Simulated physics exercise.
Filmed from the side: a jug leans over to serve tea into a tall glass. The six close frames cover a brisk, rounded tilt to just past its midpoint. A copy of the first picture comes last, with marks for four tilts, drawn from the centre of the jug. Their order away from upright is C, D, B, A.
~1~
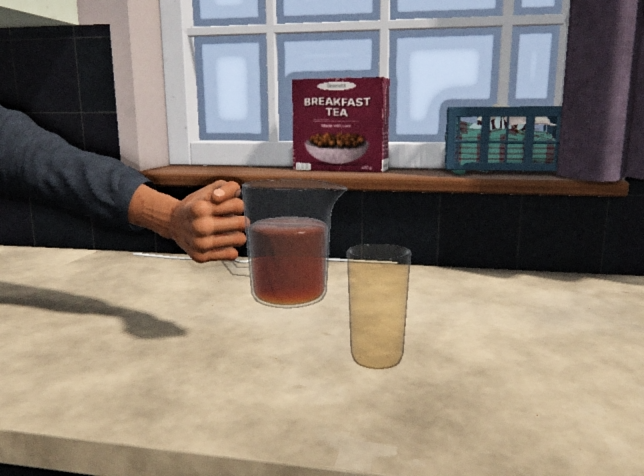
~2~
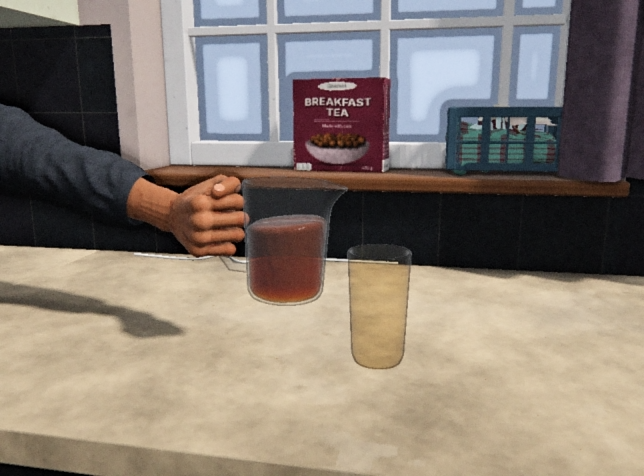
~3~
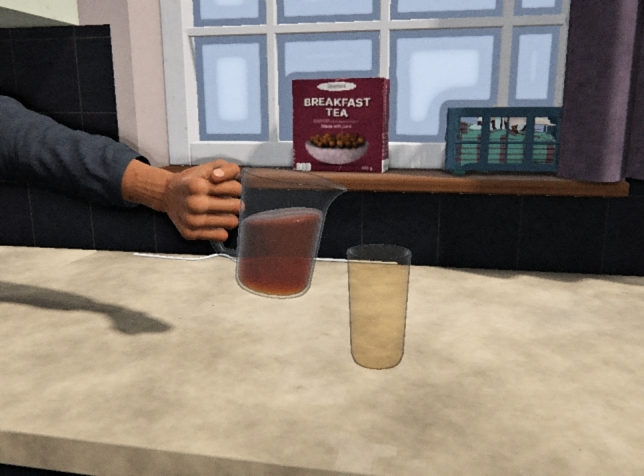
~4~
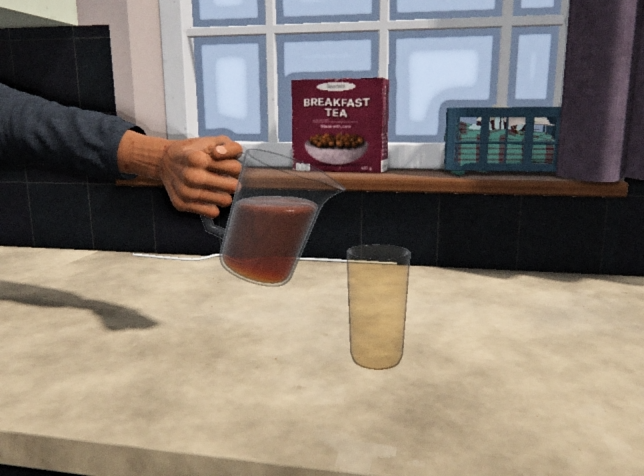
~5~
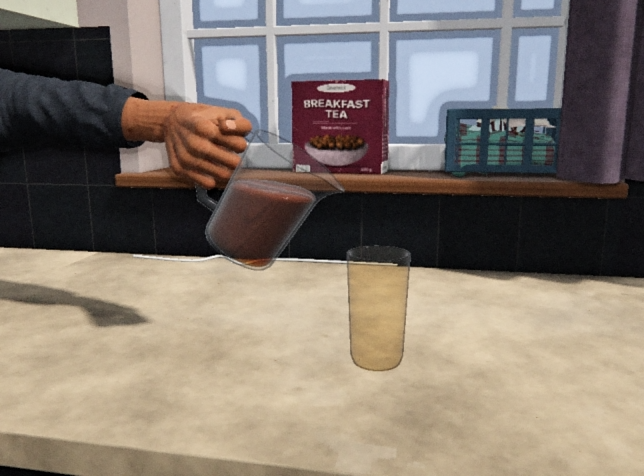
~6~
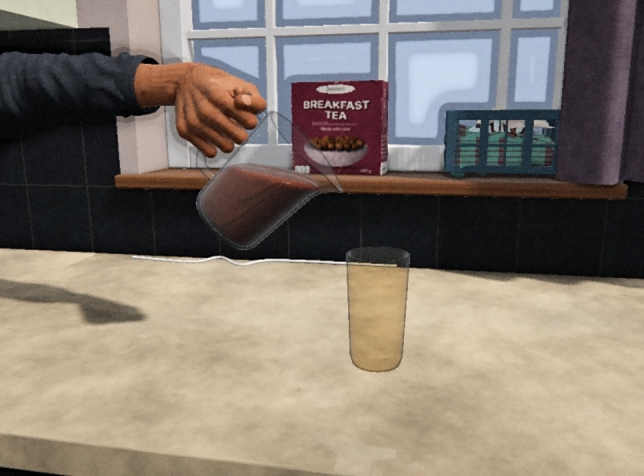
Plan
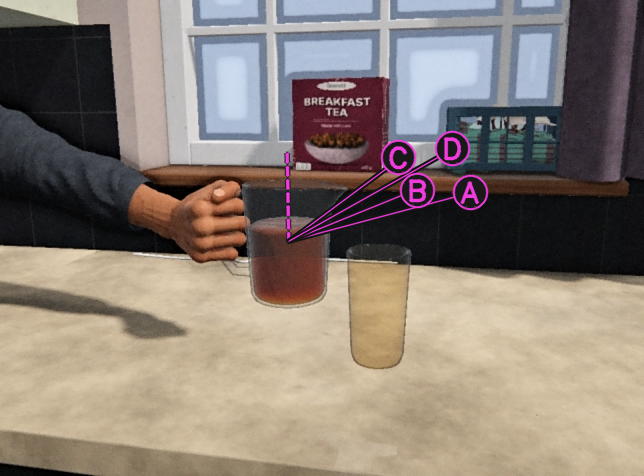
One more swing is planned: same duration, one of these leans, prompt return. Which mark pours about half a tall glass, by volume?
The best tilt is B.
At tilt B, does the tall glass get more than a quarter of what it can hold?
Yes, clearly.
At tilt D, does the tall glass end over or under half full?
Under.
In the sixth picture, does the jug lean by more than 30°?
Yes, it does.
On the marked copy, A at (453, 197); B at (401, 195); C at (385, 169); D at (437, 157).
If A is chosen, the tall glass ends with about 70 % of what it can hold; 3 % of the tea is spilt.
If B is chosen, the tall glass ends with about 50 % of what it can hold.
If C is chosen, the tall glass ends with about 16 % of what it can hold.
If D is chosen, the tall glass ends with about 31 % of what it can hold.
